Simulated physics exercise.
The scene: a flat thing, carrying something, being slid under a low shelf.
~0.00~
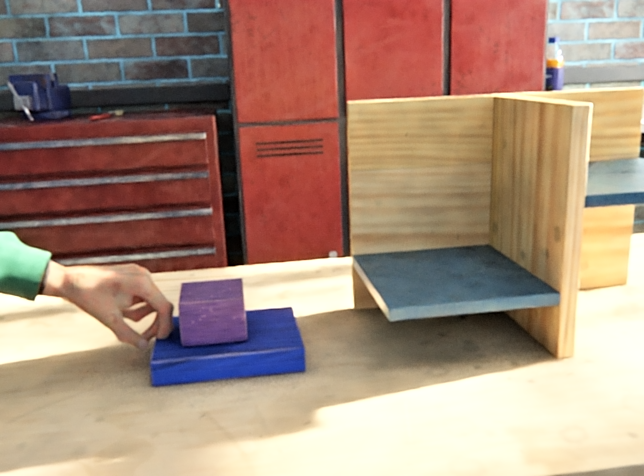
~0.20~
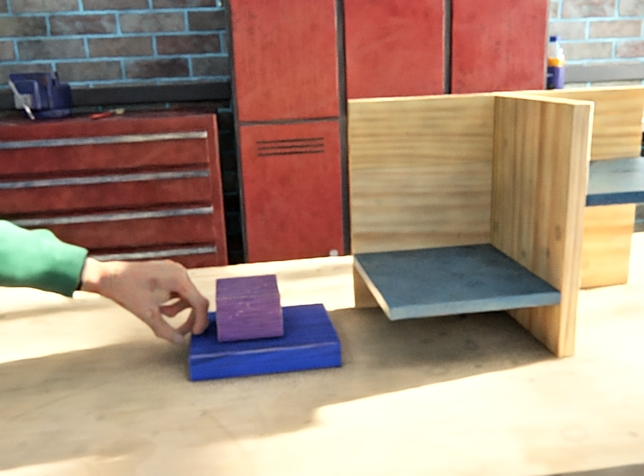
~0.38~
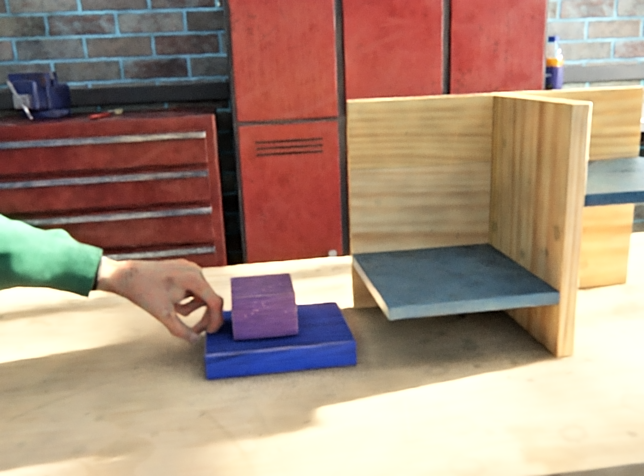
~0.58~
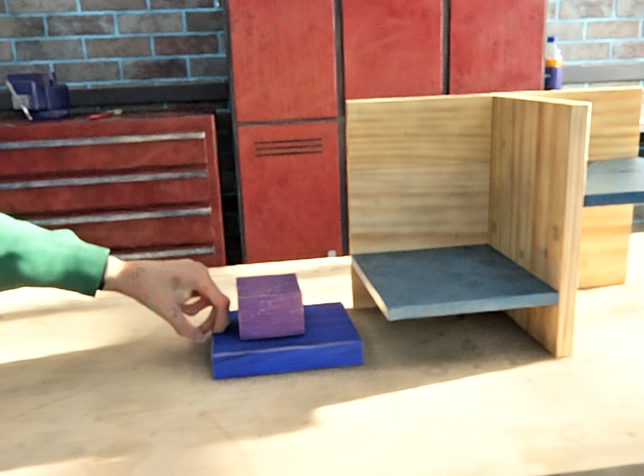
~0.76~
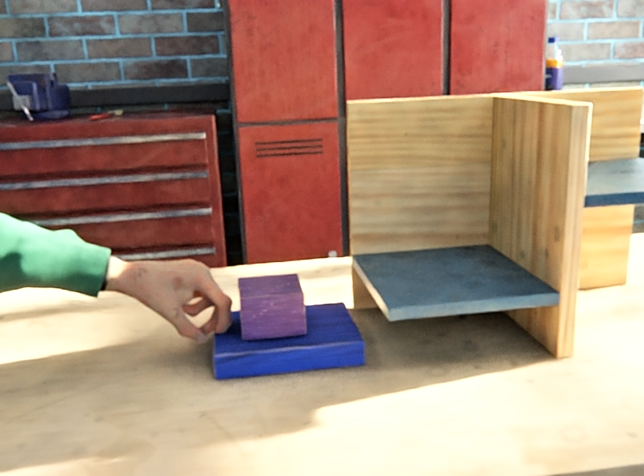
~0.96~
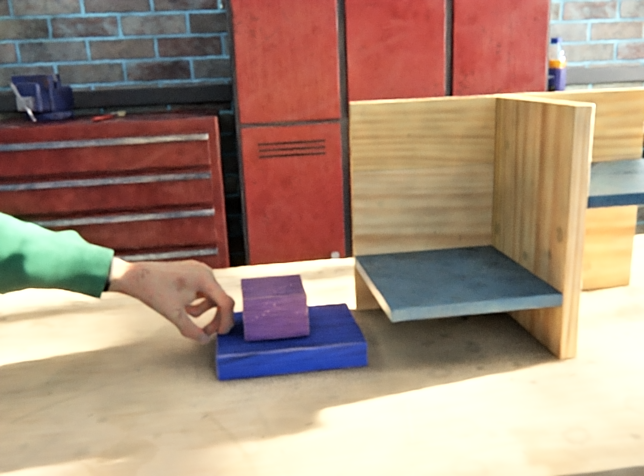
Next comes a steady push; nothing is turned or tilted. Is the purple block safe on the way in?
Here the purple block is knocked back.
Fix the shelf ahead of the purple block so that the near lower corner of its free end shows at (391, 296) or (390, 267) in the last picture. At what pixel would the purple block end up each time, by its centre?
About (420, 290) and (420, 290).
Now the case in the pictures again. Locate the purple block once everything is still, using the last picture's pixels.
Around (308, 319).
Around 2.20 s, purple block pushed back on its carrier near (341, 301).
Around 2.68 s, purple block leaning 27° off how it started near (341, 301).
Around 2.78 s, purple block leaning 68° off how it started near (331, 311).
Finally (3.6 s), the purple block strikes the shelf, near (308, 319).
